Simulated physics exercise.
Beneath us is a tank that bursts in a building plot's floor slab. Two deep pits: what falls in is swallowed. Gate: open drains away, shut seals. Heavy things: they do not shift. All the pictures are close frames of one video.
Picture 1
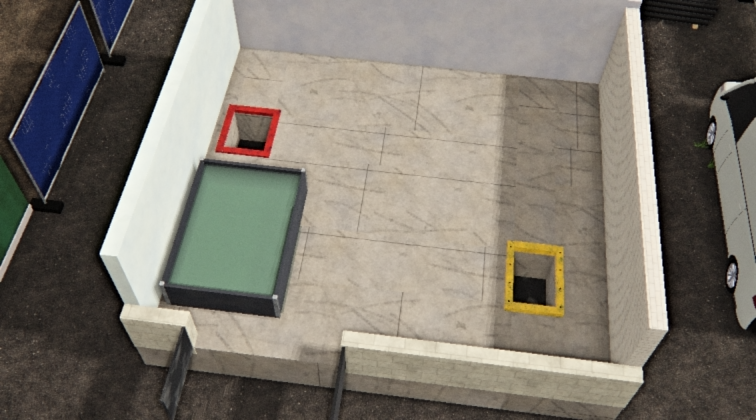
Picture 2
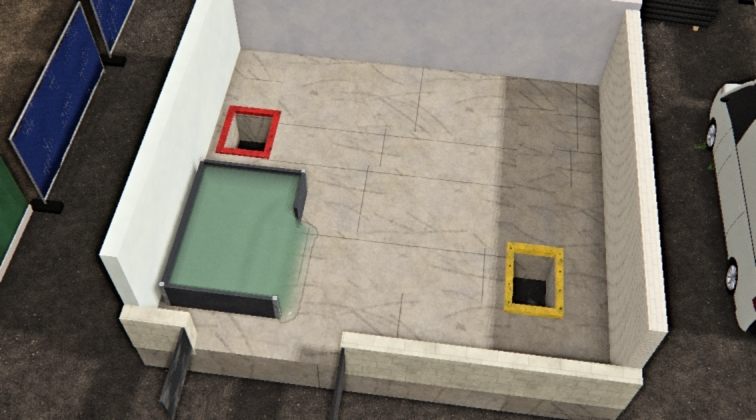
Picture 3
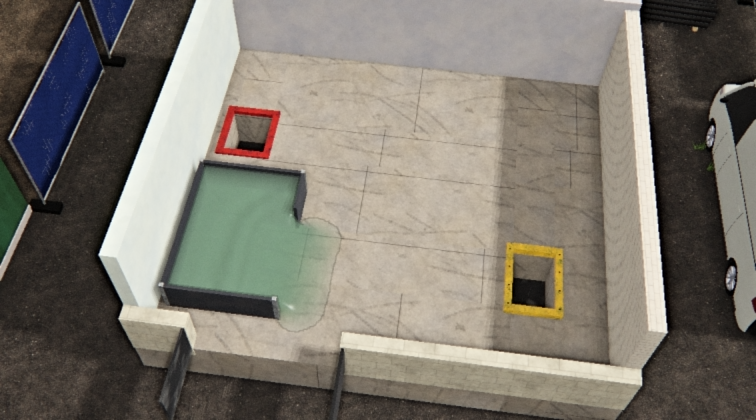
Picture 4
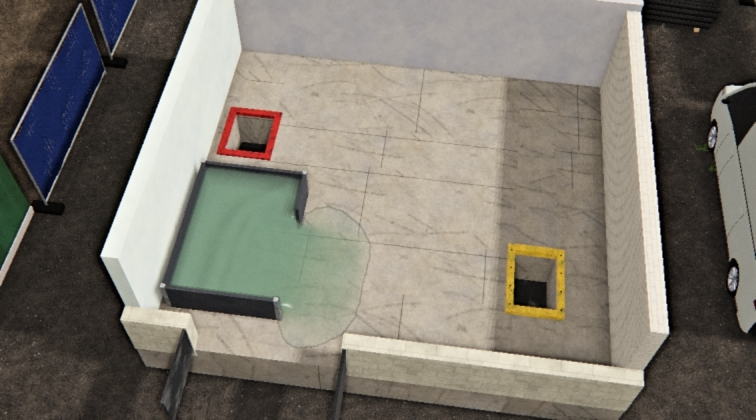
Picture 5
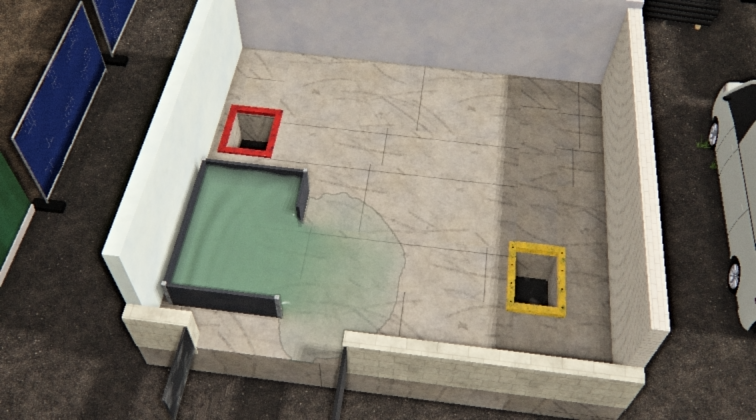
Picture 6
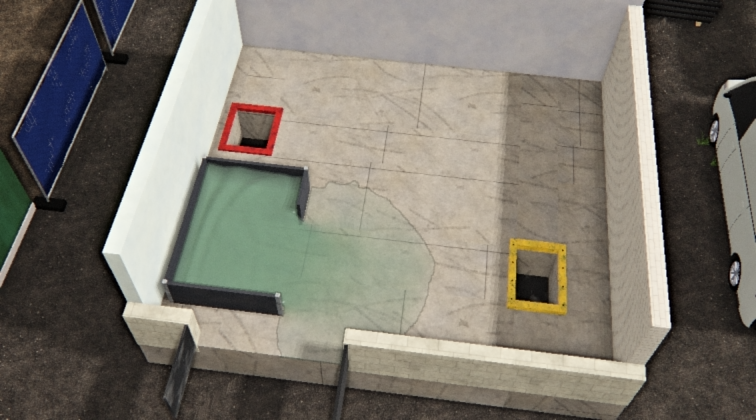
Greenish water burst through the right side of a dark-walled tank on a walled concrete floor and spread rightward in a widening, thinning sheet, while the red-edged and yellow-edged pits stayed put.
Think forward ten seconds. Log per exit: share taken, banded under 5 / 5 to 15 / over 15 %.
Log - gate: 5 to 15 %; yellow pit: 5 to 15 %; red pit: Under 5 %.
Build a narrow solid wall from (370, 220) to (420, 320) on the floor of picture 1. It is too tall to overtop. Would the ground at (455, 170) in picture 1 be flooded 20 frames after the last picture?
Waterless.
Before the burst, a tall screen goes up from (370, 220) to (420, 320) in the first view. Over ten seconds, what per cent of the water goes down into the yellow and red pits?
Approximate split, yellow: 2 in a hundred; red: 0 in a hundred.
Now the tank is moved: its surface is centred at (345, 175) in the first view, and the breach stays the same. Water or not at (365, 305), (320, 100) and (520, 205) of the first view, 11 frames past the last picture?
Location one: Bone dry; location two: Bone dry; location three: Soaked.
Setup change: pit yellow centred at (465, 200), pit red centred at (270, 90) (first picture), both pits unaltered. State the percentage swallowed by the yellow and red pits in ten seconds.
Yellow 0 %; red 0 %.
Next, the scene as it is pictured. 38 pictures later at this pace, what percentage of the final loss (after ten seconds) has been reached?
Around 90 %.
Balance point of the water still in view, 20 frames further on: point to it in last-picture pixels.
I'd put it at around (406, 268).
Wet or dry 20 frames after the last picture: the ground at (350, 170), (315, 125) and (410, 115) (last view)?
Left dry; left dry; left dry.
A moment on, water covers 30 % of the floor; the gate 1 %, the yellow pit 0 %, the red pit 0 %.
Next, water covers 40 % of the floor; the gate 2 %, the yellow pit 4 %, the red pit 0 %.
Then, water covers 45 % of the floor; the gate 4 %, the yellow pit 7 %, the red pit 0 %.
Later, water covers 60 % of the floor; the gate 6 %, the yellow pit 8 %, the red pit 0 %.
In the end, water covers 85 % of the floor; the gate 7 %, the yellow pit 8 %, the red pit 0 %.
